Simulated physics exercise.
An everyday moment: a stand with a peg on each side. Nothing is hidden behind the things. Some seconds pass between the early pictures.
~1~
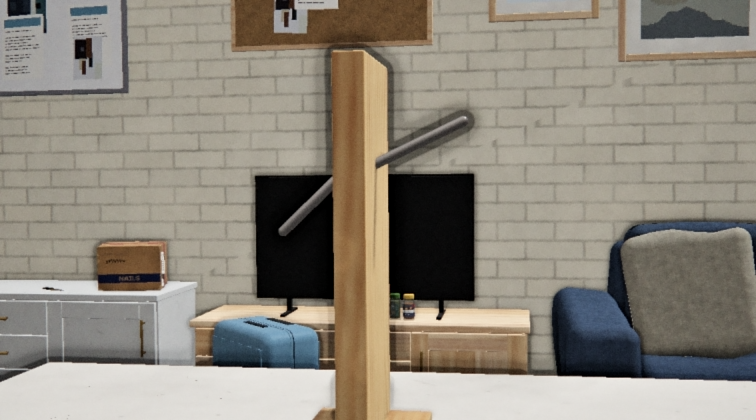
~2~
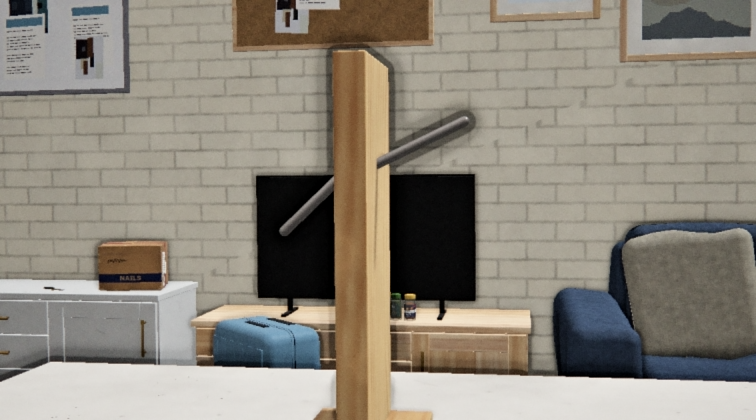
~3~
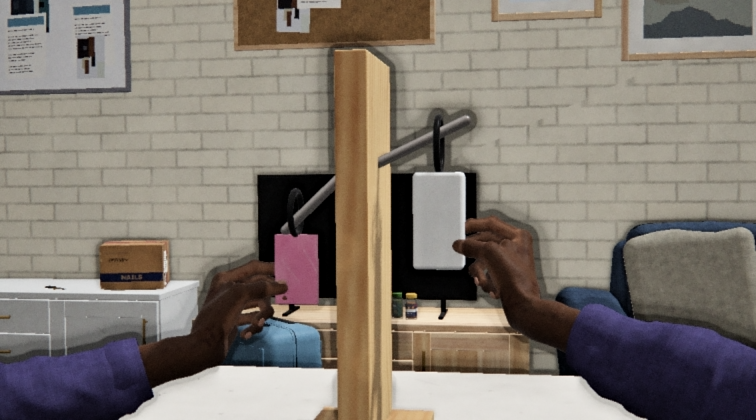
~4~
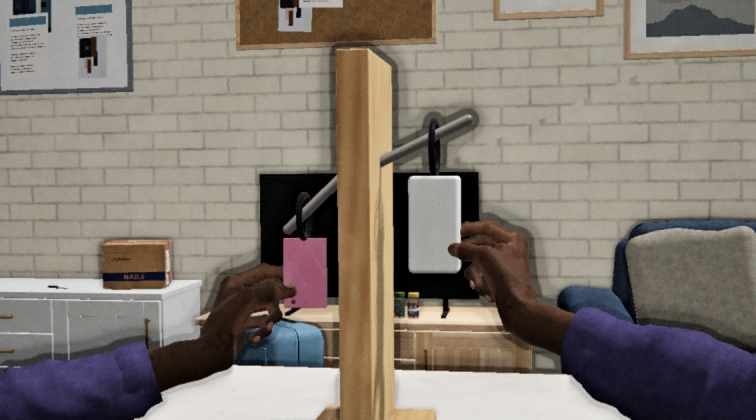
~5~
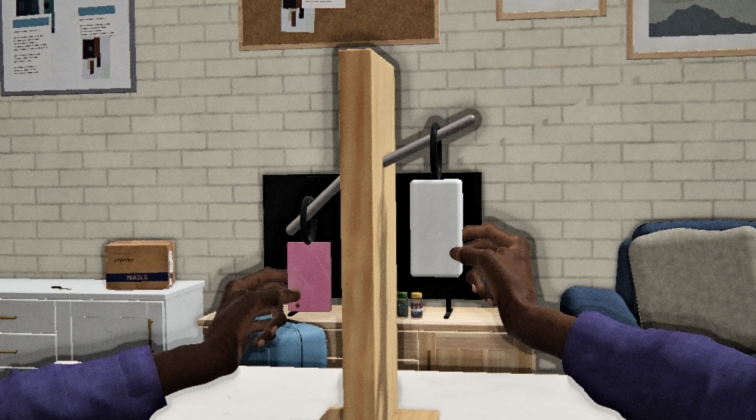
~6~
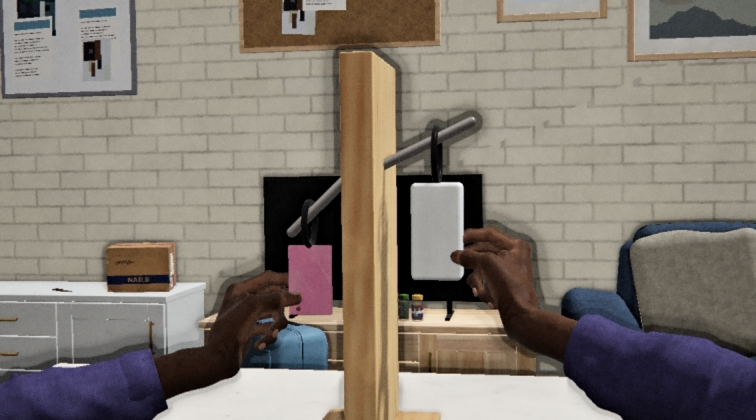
Two hands hanging a pink tag on the left peg and a white pouch on the right peg of a wooden stand.
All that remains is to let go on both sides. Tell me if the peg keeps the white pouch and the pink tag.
The white pouch stays on its peg and the pink tag falls off.
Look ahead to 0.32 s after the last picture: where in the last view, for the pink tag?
Near (241, 393).
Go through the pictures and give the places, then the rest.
Peg stand (373, 251), in the first picture.
Peg stand (374, 252), in the second picture.
Still on the way; white pouch (439, 191); peg stand (376, 251), in the third picture.
Still on the way; pink tag (305, 249); peg stand (378, 250), in the fourth picture.
Still on the way; white pouch (437, 198); peg stand (381, 250), in the fifth picture.
In place, still held; white pouch (437, 201); pink tag (310, 256); peg stand (382, 252), in the sixth picture.
Then, 0.20 s after the last picture, white pouch at rest near (437, 204); pink tag falling near (292, 313).
Then, 0.32 s after the last picture, white pouch at rest near (436, 204); pink tag falling near (241, 393).
At rest, the white pouch hangs there, near (435, 205); the pink tag slips down, near (206, 415).
